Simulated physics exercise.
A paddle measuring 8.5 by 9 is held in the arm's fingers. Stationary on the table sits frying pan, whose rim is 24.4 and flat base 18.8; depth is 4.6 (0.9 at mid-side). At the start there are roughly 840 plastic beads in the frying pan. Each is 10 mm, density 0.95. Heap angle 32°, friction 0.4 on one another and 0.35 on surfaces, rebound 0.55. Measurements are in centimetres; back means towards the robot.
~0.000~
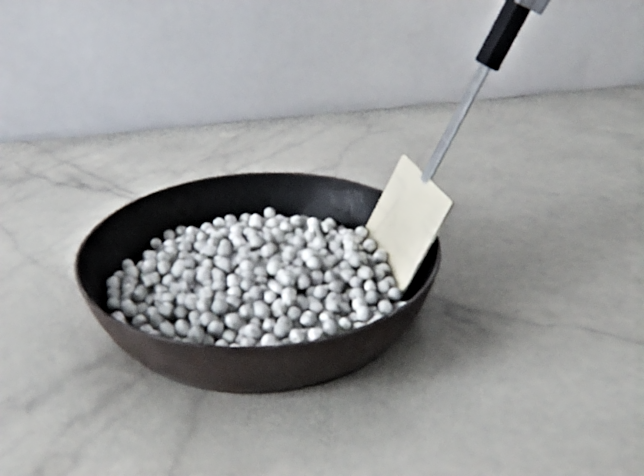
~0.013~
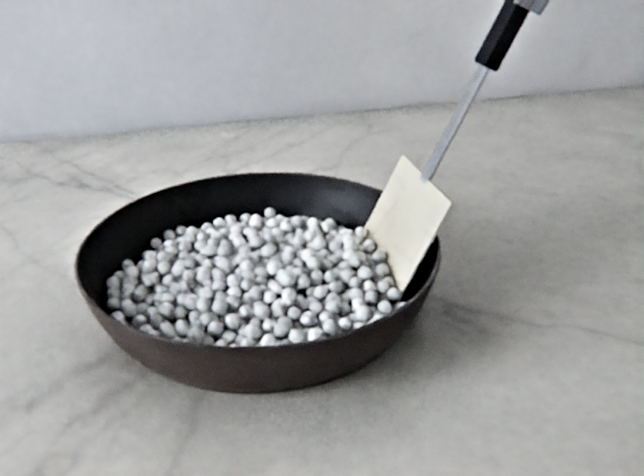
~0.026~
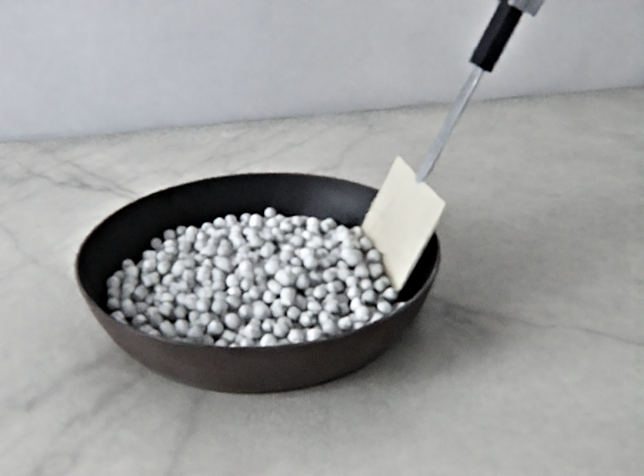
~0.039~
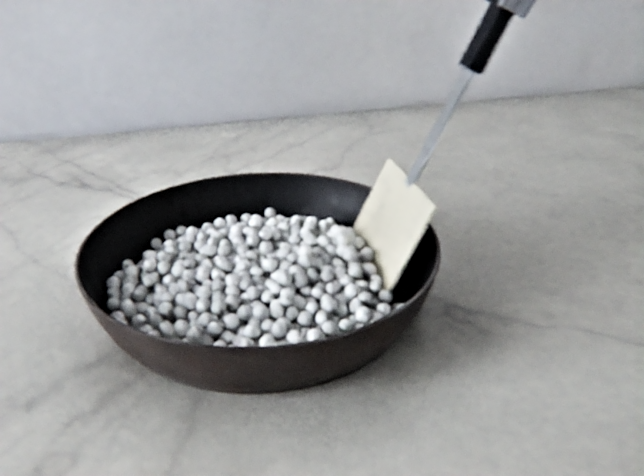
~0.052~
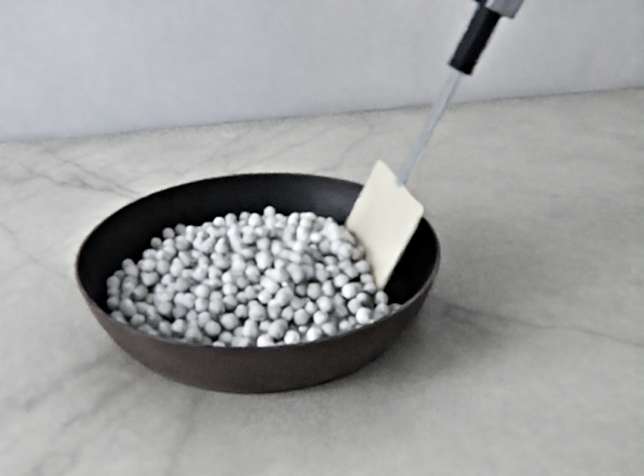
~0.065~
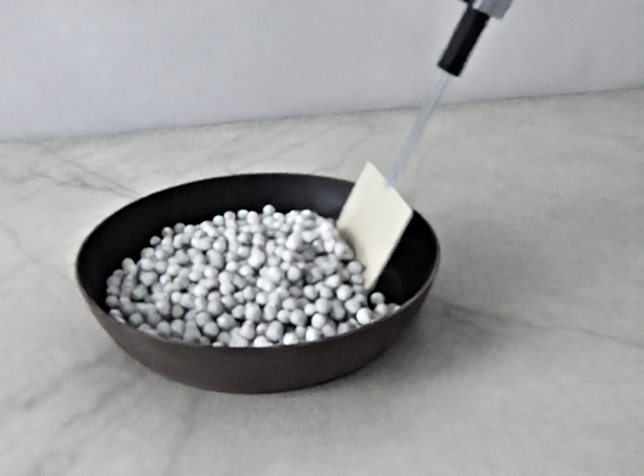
A pale, flat paddle held at a slant by a robot arm sat at the right side of a dark frying pan, then slid a short way left, pushing the whitish beads slightly together.
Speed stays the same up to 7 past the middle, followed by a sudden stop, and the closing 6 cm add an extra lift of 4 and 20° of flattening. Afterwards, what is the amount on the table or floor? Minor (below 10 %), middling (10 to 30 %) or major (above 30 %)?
Minor.
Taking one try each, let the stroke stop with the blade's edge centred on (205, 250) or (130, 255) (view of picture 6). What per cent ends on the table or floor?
Estimates, in order: 0 % and 20 %.
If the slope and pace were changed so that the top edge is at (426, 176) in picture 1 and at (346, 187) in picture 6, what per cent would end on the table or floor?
Roughly 25 percent ends up there.
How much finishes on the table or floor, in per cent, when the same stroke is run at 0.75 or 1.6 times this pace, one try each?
First try around 0 %, second try around 20 %.
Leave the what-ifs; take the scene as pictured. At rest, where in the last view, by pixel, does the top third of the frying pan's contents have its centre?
The centre sits close to (147, 279).
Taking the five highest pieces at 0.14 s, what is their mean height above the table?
About 5 cm.
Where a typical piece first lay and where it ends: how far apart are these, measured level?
3 cm.
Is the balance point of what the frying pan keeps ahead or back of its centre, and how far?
Offset: About 4.0 cm, ahead.
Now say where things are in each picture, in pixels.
The first frame shows paddle top edge at (427, 176), sloping 64°; upper third of the load around (270, 272), from x 115 to 405, top at y 215; 836 in the frying pan.
The second frame shows paddle top edge at (427, 177), sloping 64°; upper third of the load around (270, 272), from x 115 to 405, top at y 215.
The third frame shows paddle top edge at (421, 178), sloping 64°; upper third of the load around (273, 271), from x 115 to 405, top at y 215.
The fourth frame shows paddle top edge at (412, 180), sloping 64°; upper third of the load around (278, 267), from x 115 to 400, top at y 215.
The fifth frame shows paddle top edge at (401, 182), sloping 64°; upper third of the load around (277, 267), from x 115 to 400, top at y 210.
The sixth frame shows paddle top edge at (390, 183), sloping 64°; upper third of the load around (273, 267), from x 110 to 400, top at y 210; 836 in the frying pan.
By 0.14 s, sloping 64°, highest piece 5 above the table; 836 in the frying pan.
By 0.21 s, sloping 56°, highest piece 6 above the table; 836 in the frying pan.
By 0.45 s, sloping 44°, highest piece 6 above the table; 791 in the frying pan, 43 on the table or floor, 2 on the blade or in flight.
By 1.50 s, sloping 44°, highest piece 6 above the table; 790 in the frying pan, 46 on the table or floor.
Final count, 790 in the frying pan, 46 on the table or floor. That is 6 % on the table or floor.
